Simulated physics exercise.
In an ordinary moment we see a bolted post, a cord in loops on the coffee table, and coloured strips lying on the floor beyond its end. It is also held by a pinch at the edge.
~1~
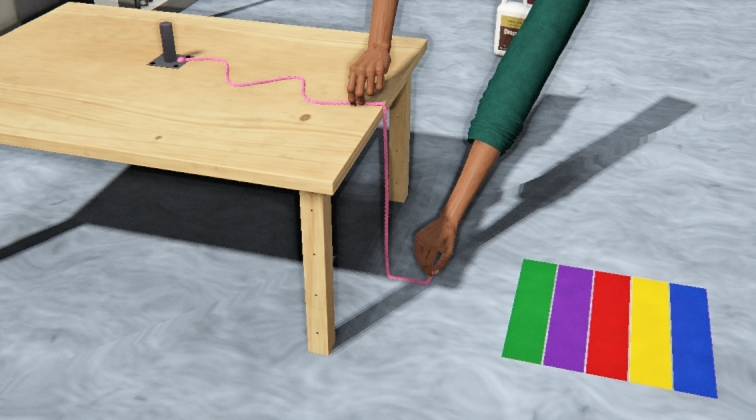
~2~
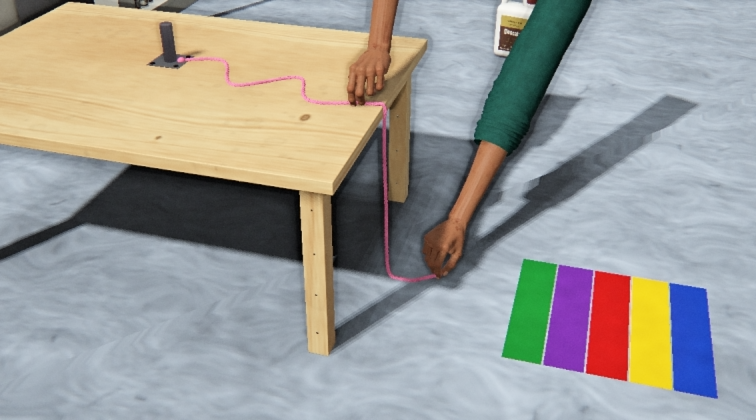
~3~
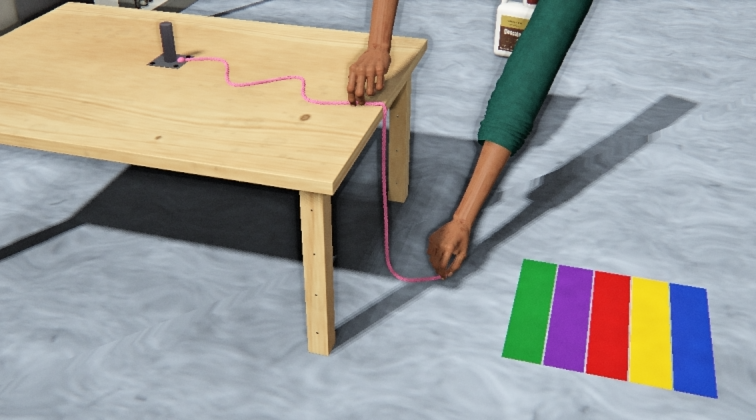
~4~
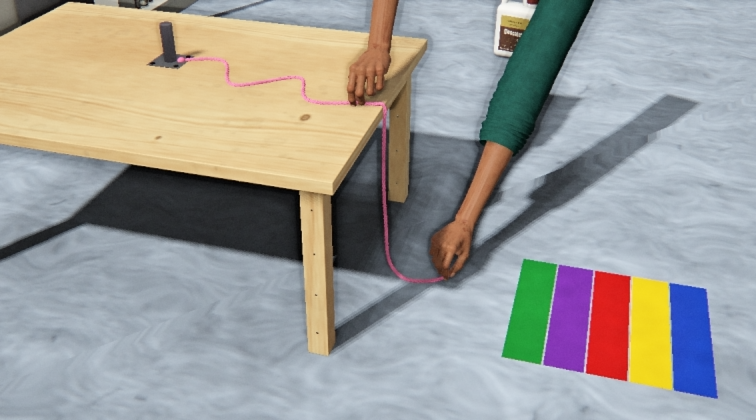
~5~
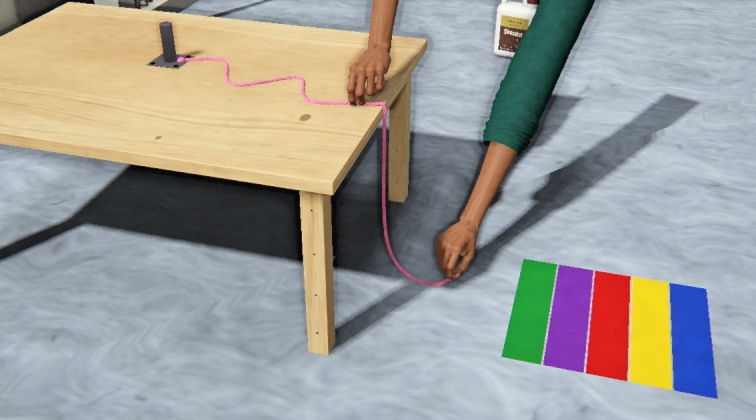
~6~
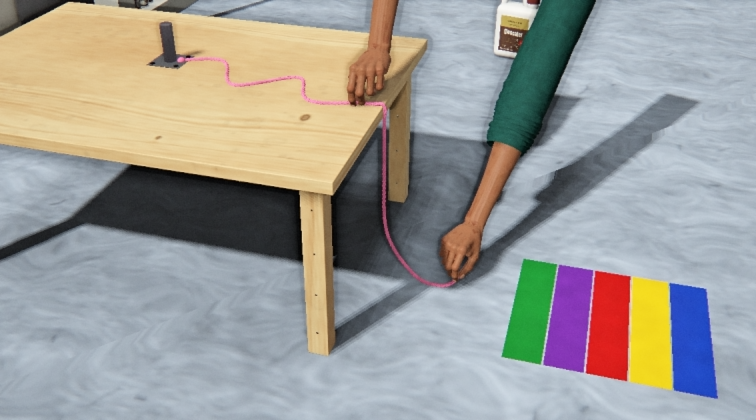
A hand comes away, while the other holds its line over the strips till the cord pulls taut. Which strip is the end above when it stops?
The yellow one.
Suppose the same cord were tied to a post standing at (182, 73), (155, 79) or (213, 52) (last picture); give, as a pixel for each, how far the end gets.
It works out at around (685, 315), (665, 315) and (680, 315) for the three tries.
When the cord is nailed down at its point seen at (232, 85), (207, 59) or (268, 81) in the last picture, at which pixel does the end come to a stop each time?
Going try by try, I'd put it close to (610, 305), then (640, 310), and finally (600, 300).
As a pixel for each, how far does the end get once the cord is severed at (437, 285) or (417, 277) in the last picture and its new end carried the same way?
For the first cut it's about (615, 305), and for the second about (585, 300).
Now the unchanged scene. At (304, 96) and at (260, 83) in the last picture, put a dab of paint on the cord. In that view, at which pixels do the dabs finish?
End: (376, 101) and then (296, 85).
Soon after, end near (573, 297); over purple.
After that, end near (621, 305); over red.
At the stop, end near (650, 310); over yellow. Over yellow.
